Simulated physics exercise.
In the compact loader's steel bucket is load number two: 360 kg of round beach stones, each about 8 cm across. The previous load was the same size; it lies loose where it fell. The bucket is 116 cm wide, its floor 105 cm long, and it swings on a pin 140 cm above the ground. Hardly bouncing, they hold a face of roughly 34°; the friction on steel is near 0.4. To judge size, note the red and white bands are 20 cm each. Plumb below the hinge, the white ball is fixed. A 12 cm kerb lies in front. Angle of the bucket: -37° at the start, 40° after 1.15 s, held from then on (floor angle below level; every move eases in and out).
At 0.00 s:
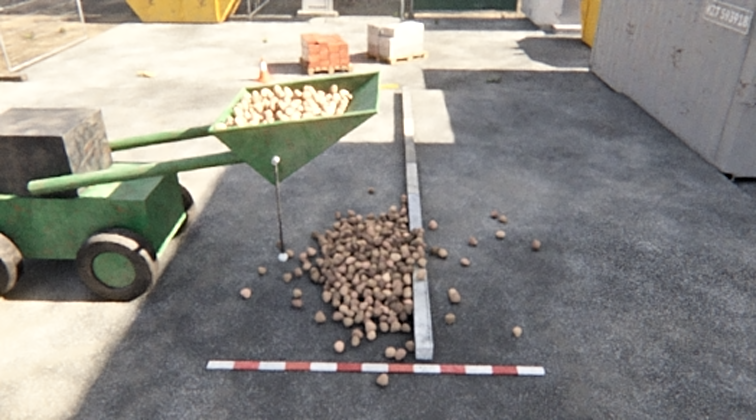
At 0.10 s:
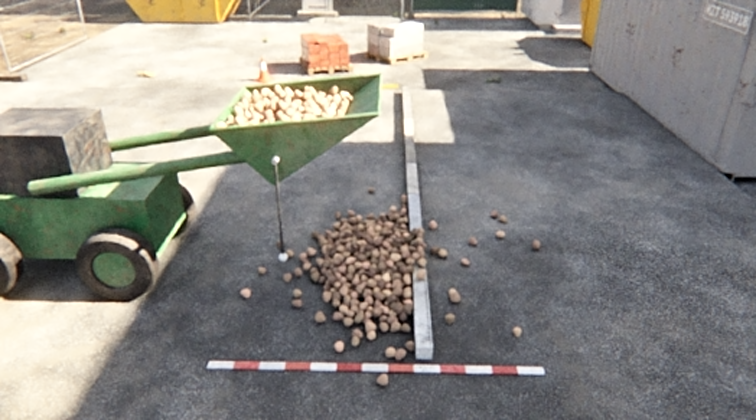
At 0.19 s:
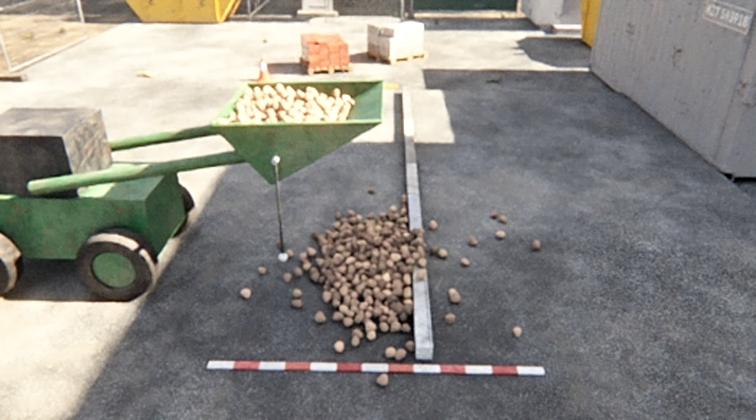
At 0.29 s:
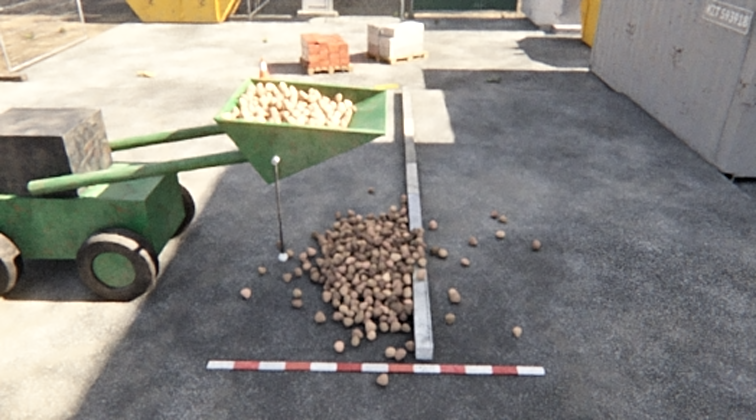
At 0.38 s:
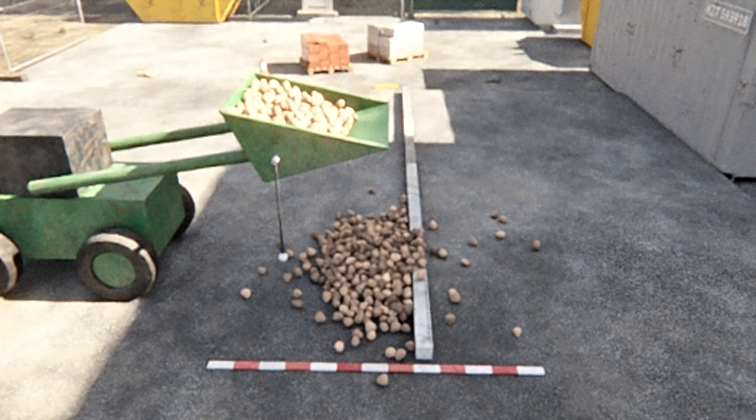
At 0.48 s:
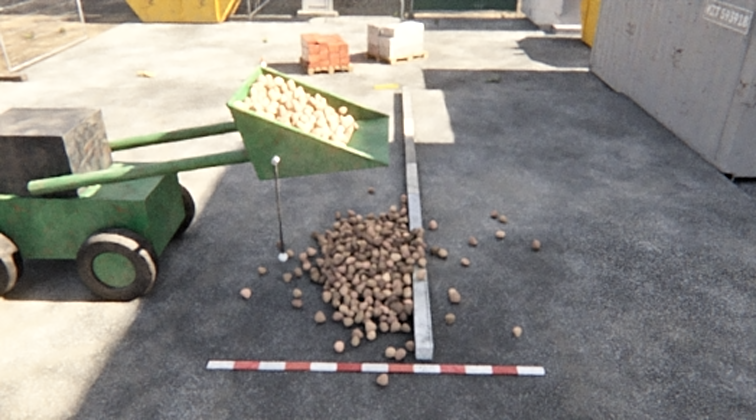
At first, a green loader holds a raised bucket of pale, rounded stones above a loose brown pile lying against a low kerb. The bucket then slowly tilts, its right lip lowering, while the stones inside shift and settle toward the right, and the pile on the ground stays still.
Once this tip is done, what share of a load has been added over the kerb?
About 51 per cent.
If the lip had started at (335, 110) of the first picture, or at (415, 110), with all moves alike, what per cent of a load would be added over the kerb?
I'd expect near 15 per cent first and near 85 per cent next.
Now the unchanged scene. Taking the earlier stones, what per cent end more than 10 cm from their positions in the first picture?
Close to 10 in a hundred of them.
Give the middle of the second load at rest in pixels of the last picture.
Middle: Approx. (421, 258) px.
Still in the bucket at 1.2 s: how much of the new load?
That works out to about 65 %.
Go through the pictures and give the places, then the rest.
In the first frame, the bucket is at -37°, its lip at (378, 112); the top of the load is at (312, 98). The earlier load is highest near (380, 249), 21 cm above ground level, 97 % on this side of the kerb, 3 % over the kerb.
In the second frame, the bucket is at -35°, its lip at (379, 114); the top of the load is at (298, 97); the stones move at 0.1 m/s on average.
In the third frame, lip at (382, 122), floor tilted -31°, highest stones at (272, 98); the stones move at 0.2 m/s on average.
In the fourth frame, lip at (386, 134), floor tilted -25°, highest stones at (256, 94); the stones move at 0.3 m/s on average.
In the fifth frame, lip at (388, 148), floor tilted -17°, highest stones at (259, 88); the stones move at 0.4 m/s on average.
In the sixth frame, lip at (389, 165), floor tilted -8°, highest stones at (265, 84); the stones move at 0.4 m/s on average.
After 0.9 s the floor is at 28°; in per cent of one load, 100 in the bucket, 97 on this side of the kerb, 3 over the kerb; the foremost stones are at (494, 252).
After 1.2 s the floor is at 40°; in per cent of one load, 65 in the bucket, 132 on this side of the kerb, 3 over the kerb; the foremost stones are at (494, 252).
After 1.6 s the floor is at 40°; in per cent of one load, 12 in the bucket, 168 on this side of the kerb, 19 over the kerb; the foremost stones are at (496, 248).
After 4.3 s the floor is at 40°; in per cent of one load, 0 in the bucket, 146 on this side of the kerb, 54 over the kerb; the foremost stones are at (602, 278). Net gain over the kerb, 51.
